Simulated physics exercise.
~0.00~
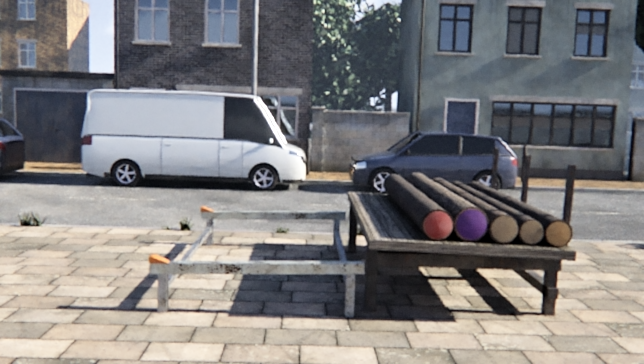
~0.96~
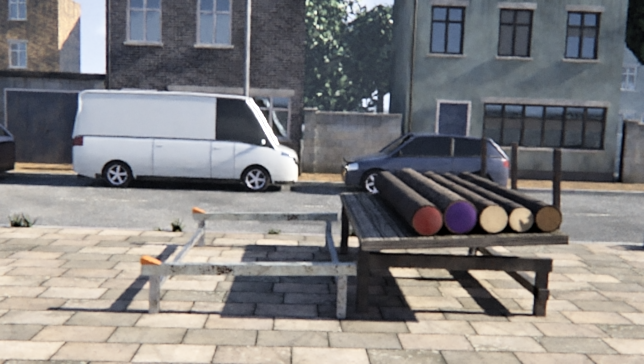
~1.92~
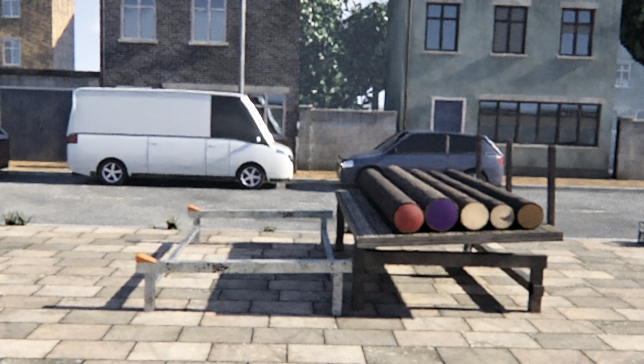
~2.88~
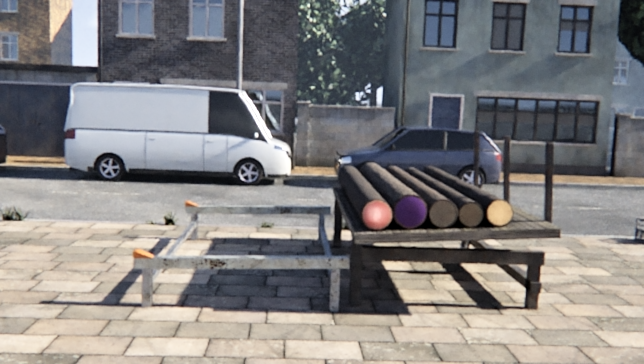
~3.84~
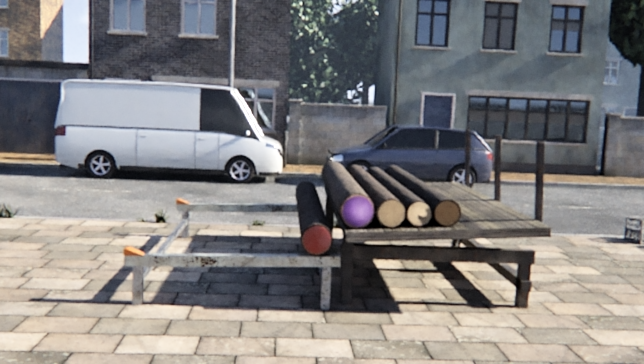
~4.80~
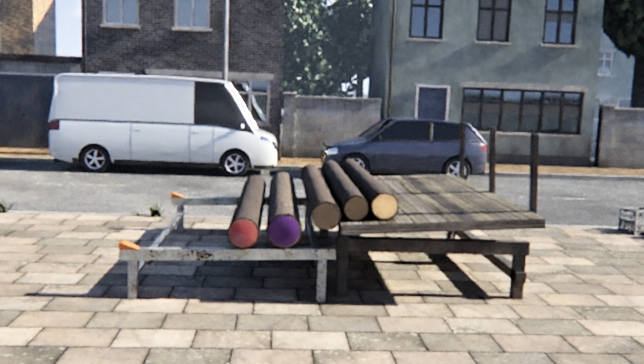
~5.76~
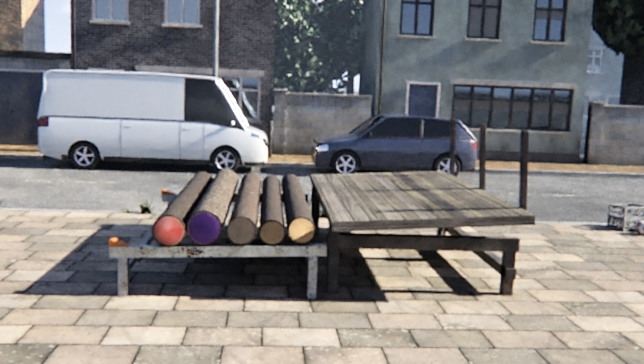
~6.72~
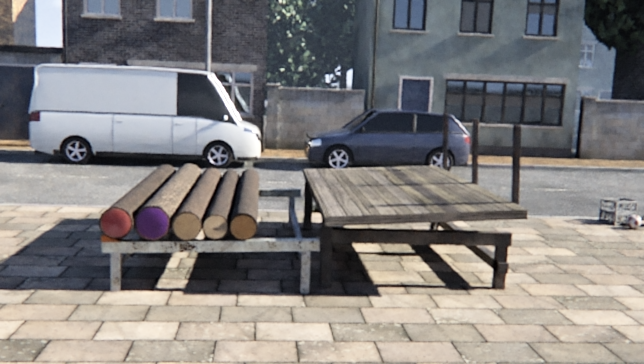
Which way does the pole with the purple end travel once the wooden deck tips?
The purple-ended pole rolls to the left, passing from the wooden deck onto the low rack.
Paved street with a parked van and car, five timber poles rolling left off a tilting wooden deck and settling on a low rack.
